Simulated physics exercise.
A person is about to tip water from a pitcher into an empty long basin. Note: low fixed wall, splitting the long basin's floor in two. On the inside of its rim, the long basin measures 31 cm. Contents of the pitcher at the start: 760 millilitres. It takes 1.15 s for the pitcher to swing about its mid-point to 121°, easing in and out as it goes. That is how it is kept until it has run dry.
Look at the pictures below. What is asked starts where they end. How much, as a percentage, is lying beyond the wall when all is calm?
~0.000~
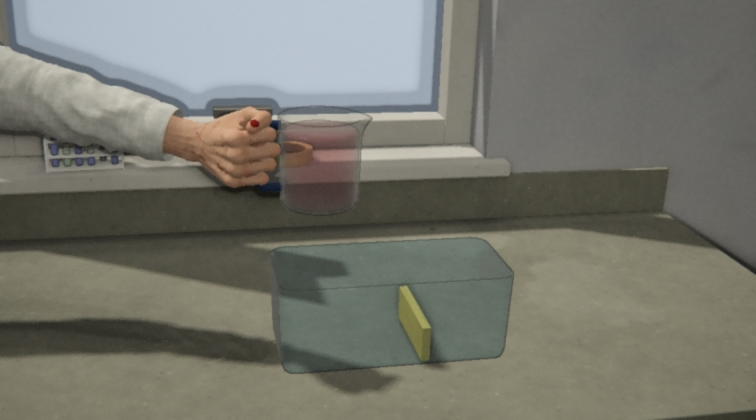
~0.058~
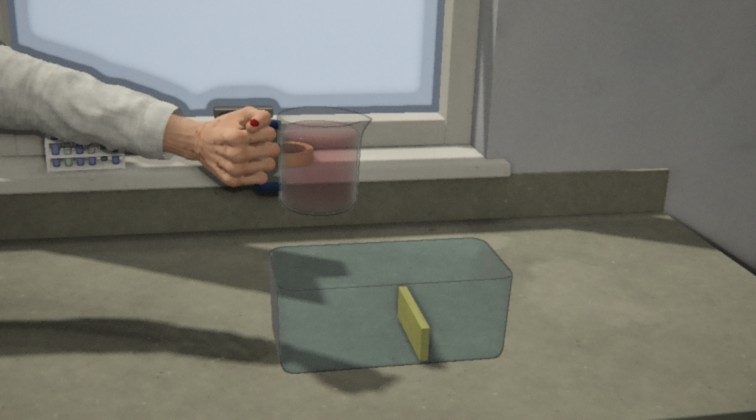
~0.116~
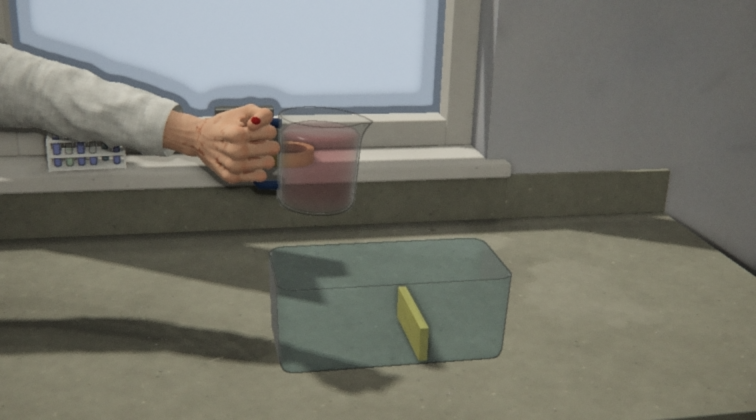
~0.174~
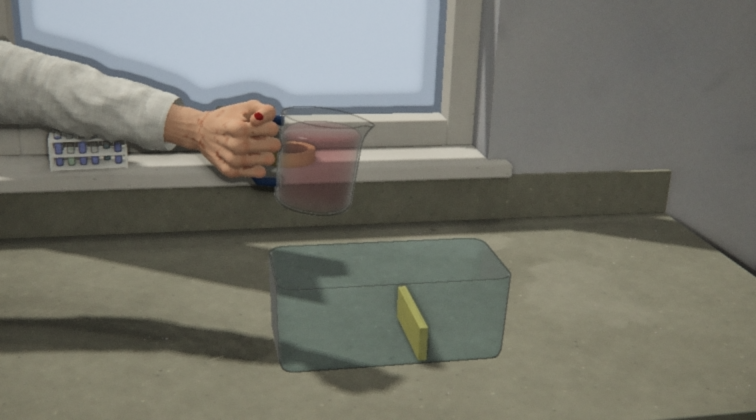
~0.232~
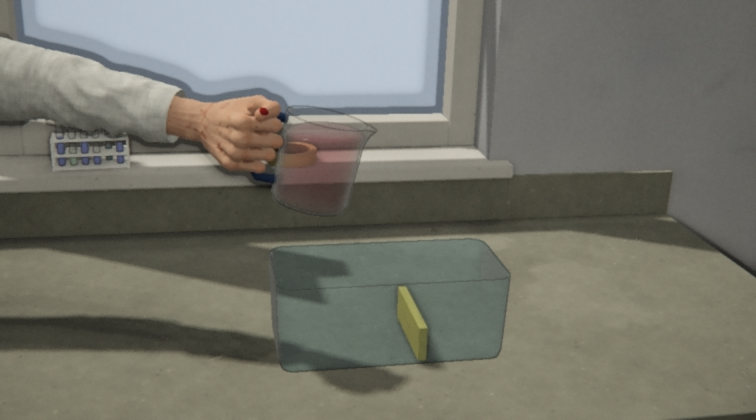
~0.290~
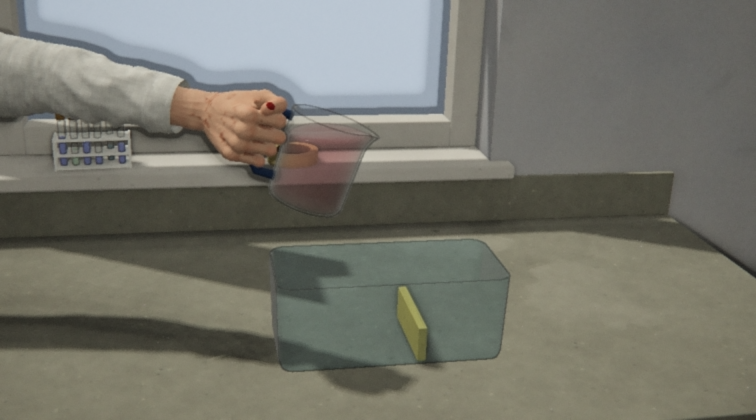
Around 54 per cent lies beyond the wall.
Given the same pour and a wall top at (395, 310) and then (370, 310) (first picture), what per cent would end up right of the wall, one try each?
Roughly 80 per cent, then 95 per cent.
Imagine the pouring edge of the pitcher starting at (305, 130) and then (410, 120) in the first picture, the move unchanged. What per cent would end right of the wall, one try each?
Around 5 per cent first, around 80 per cent next.
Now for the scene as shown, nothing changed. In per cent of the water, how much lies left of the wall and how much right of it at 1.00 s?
Around 26 percent on the left and 52 on the right.
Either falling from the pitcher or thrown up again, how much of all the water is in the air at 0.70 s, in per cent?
Estimate: About 22 % of all of it.
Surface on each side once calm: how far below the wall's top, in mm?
Looks like roughly 36 mm on the left and roughly 22 mm on the right.
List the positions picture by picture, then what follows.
In the first picture, tilt 0°; pouring edge (372, 116); surface from (280, 130) to (360, 127); the long basin's rim runs from (275, 270) to (499, 257); the wall's top is at (415, 307).
In the second picture, tilt 1°; pouring edge (372, 118); surface from (280, 130) to (359, 128).
In the third picture, tilt 3°; pouring edge (373, 120); surface from (281, 129) to (360, 129).
In the fourth picture, tilt 7°; pouring edge (375, 124); surface from (282, 130) to (362, 130).
In the fifth picture, tilt 12°; pouring edge (377, 129); surface from (285, 131) to (366, 131).
In the sixth picture, tilt 18°; pouring edge (380, 136); surface from (285, 139) to (372, 133).
By 0.70 s the tilt is 80° and 67 per cent is still to pour, 1 is left of the wall and 11 right of it.
By 1.00 s the tilt is 116° and 10 per cent is still to pour, 26 is left of the wall and 52 right of it.
By 1.31 s the tilt is 121° and 0 per cent is still to pour, 45 is left of the wall and 54 right of it.
By 1.65 s the tilt is 121° and 0 per cent is still to pour, 45 is left of the wall and 54 right of it.
At rest 45 per cent lies left of the wall, 54 right of it and 1 outside.
